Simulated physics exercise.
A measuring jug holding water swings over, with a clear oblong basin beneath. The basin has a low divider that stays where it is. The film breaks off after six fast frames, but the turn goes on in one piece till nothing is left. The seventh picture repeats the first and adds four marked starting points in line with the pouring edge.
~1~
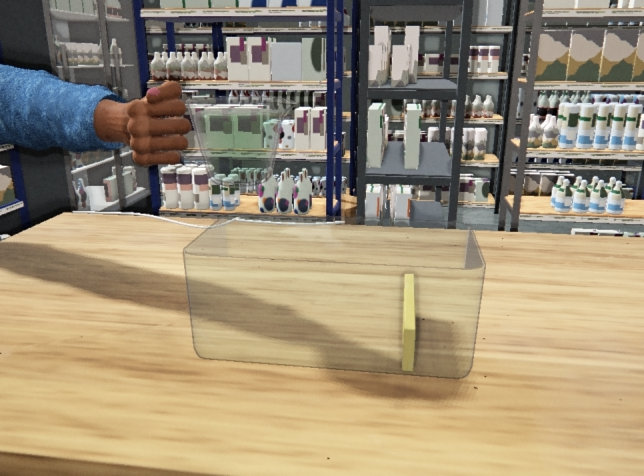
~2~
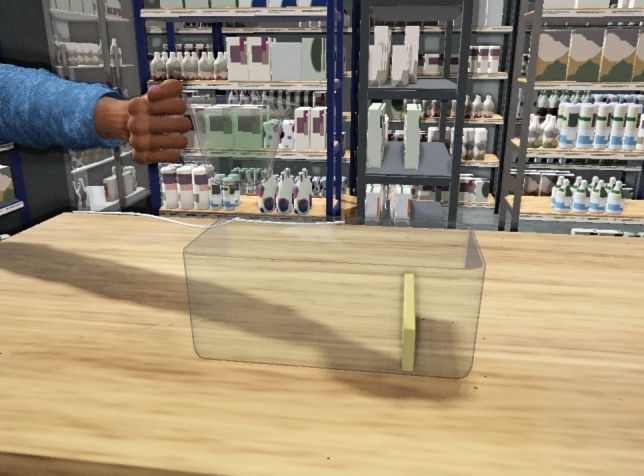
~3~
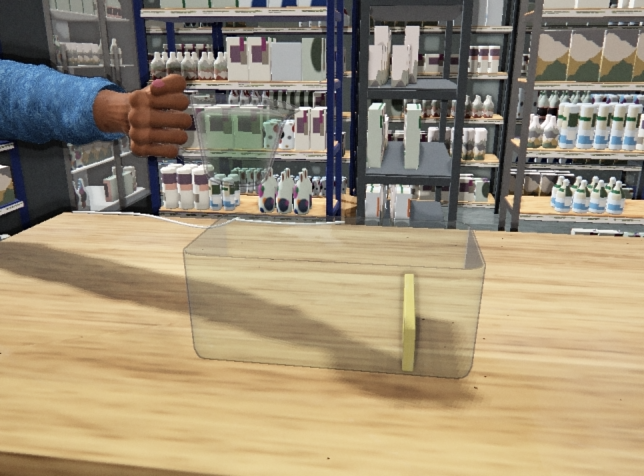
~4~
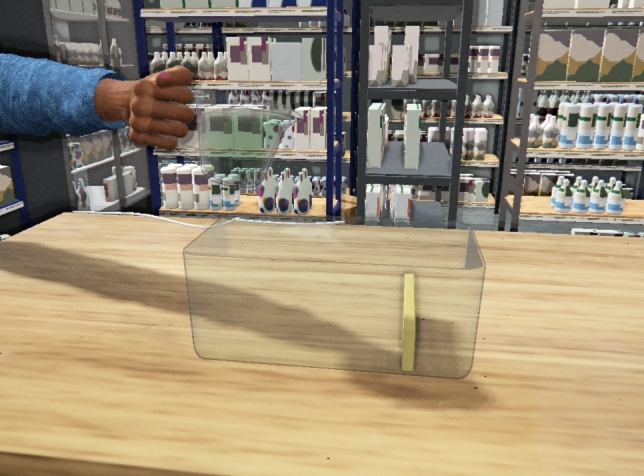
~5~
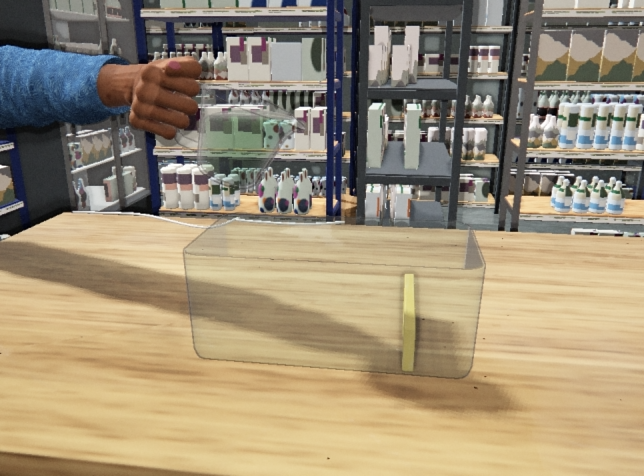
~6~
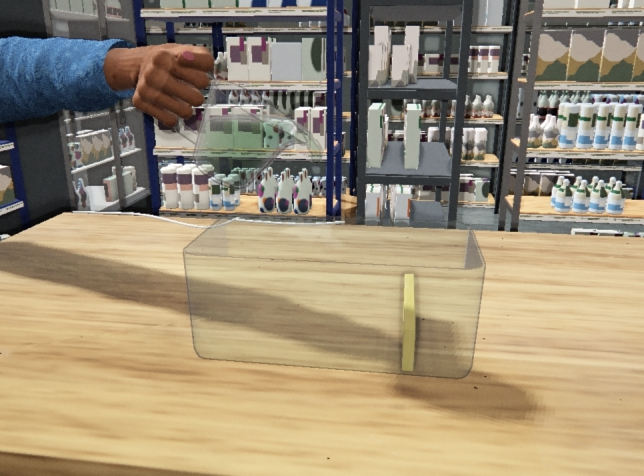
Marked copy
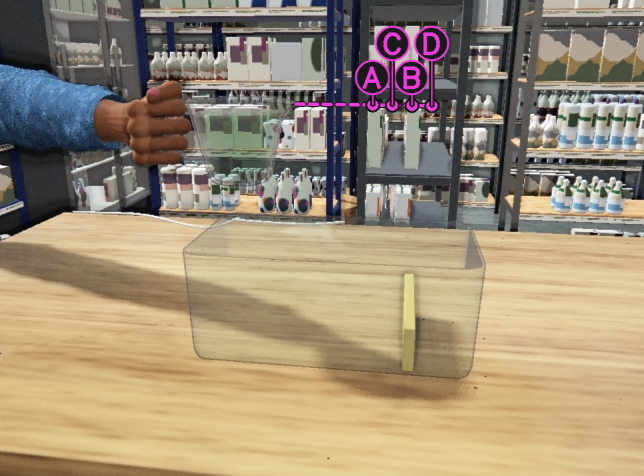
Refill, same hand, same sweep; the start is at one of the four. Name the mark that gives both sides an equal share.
Take A.
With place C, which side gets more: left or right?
The right one.
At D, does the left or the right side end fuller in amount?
More ends on the right.
In magenta, A at (372, 105); B at (411, 105); C at (392, 105); D at (431, 105).
Choosing A, about 48 % ends left of the wall and 51 % right of it.
Choosing B, about 8 % ends left of the wall and 92 % right of it.
Choosing C, about 27 % ends left of the wall and 72 % right of it.
Choosing D, about 6 % ends left of the wall and 89 % right of it; 5 % is lost outside.
